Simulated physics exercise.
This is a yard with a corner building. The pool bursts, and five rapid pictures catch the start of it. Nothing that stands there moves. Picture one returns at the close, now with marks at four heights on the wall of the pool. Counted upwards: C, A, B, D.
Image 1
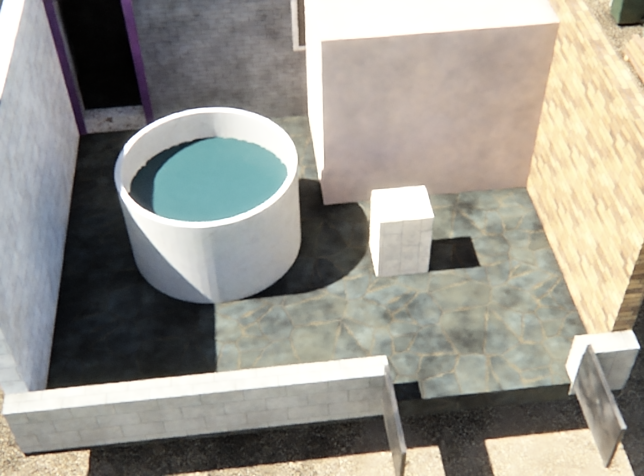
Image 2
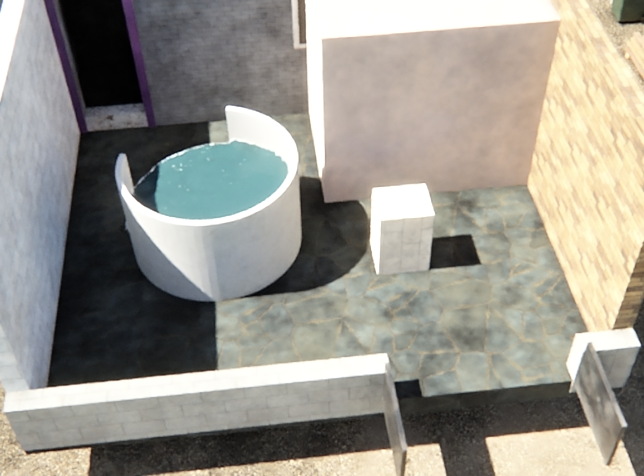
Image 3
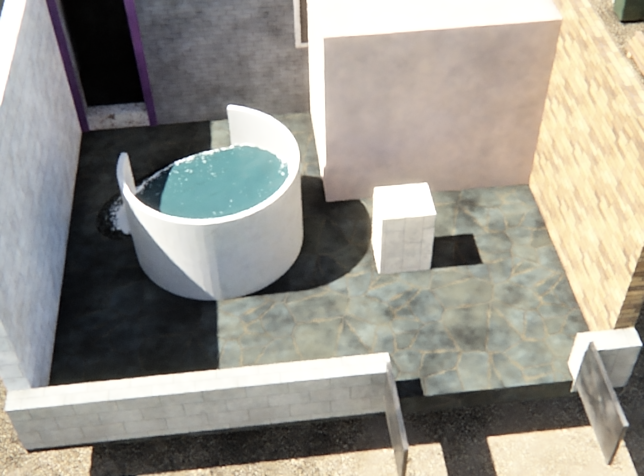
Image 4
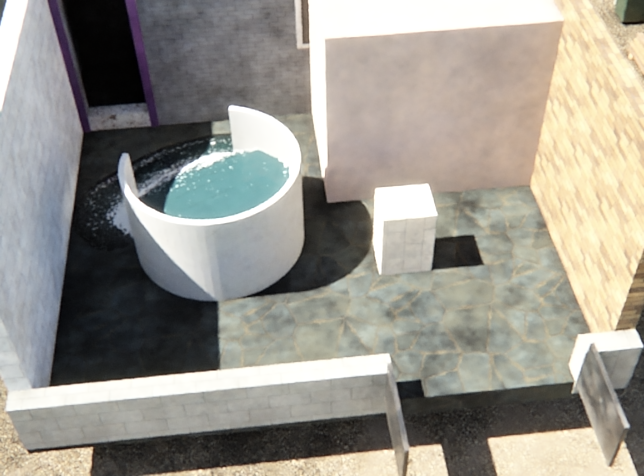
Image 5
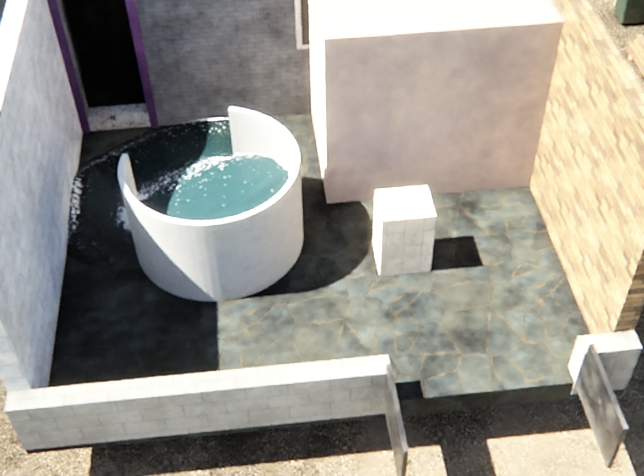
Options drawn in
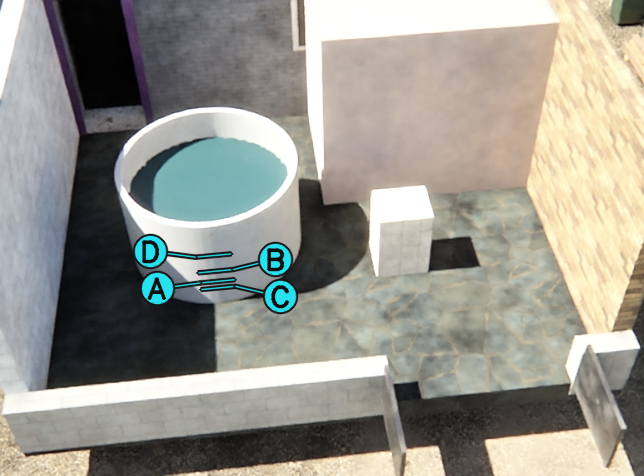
Water pours through a gap in the round white pool and spreads across the yard behind.
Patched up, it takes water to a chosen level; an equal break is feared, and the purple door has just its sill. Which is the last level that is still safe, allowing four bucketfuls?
The answer is mark A.
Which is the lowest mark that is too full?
It is B.
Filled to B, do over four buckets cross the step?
Yes, it does.
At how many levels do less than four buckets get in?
Two of the four.
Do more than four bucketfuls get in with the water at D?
Yes, it does.
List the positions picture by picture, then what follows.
Water in the pool at rest, its middle at (210, 189); foot of the purple doorway at (118, 131); open gate at (482, 343).
Water covers 2 % of the ground, its front hidden from here.
Water covers 7 % of the ground and shows as far out as (107, 218).
Water covers 13 % of the ground and shows as far out as (83, 203).
Water covers 21 % of the ground and shows as far out as (78, 171).
On the marked copy, A at (217, 281); B at (215, 271); C at (218, 287); D at (213, 255); from the bottom up C, A, B, D.
For mark A, a bucket or two gets in.
For mark B, about 9 bucketfuls get in.
For mark C, nothing gets over.
For mark D, dozens of bucketfuls pour in.
